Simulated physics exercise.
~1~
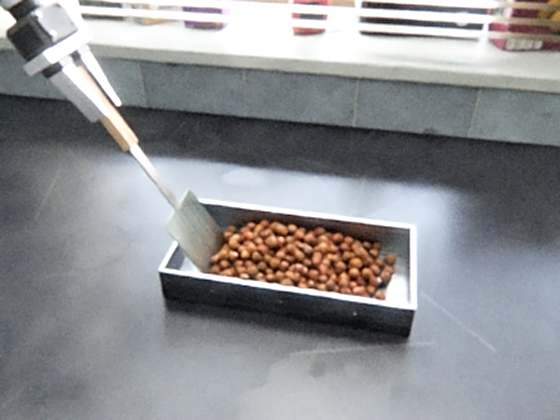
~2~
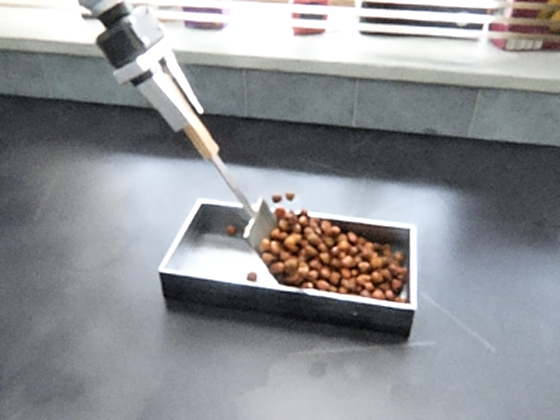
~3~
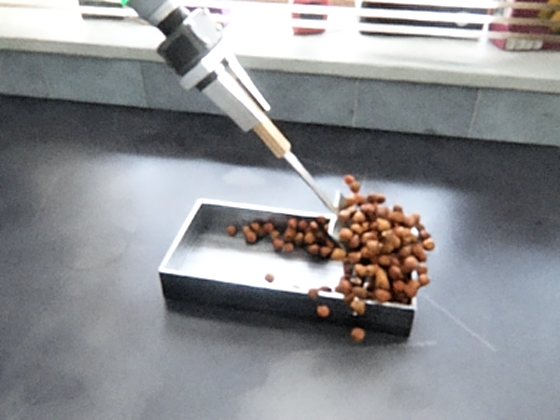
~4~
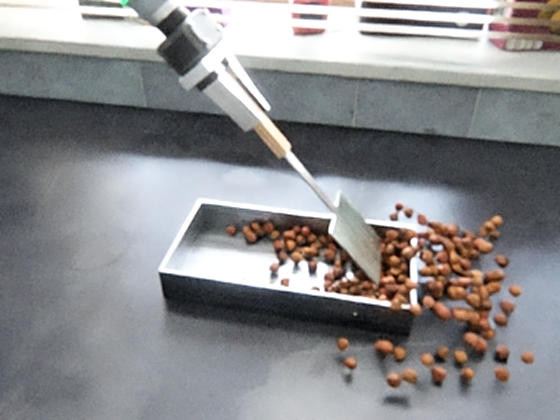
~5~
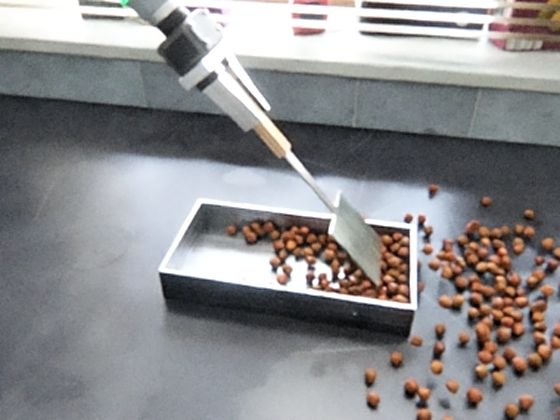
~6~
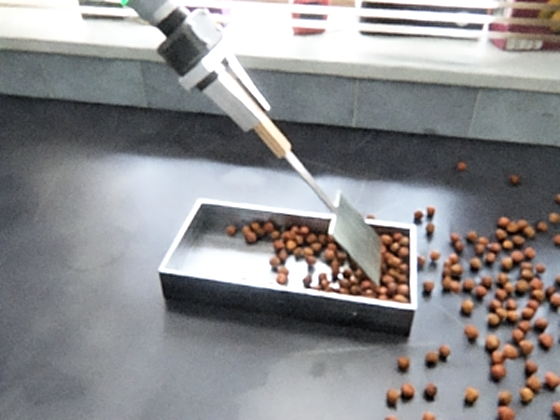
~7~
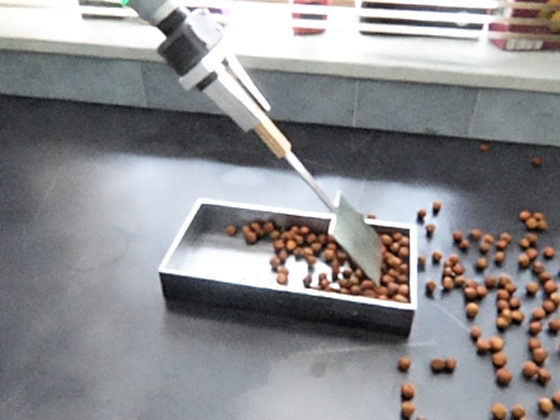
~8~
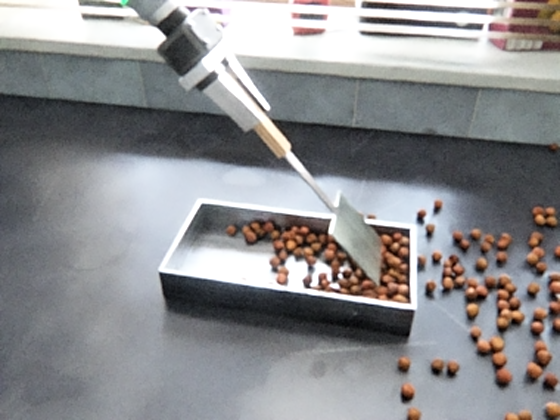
On a dark table top, an arm's turner shoves many hazelnuts rightward out of a trough, leaving some inside.
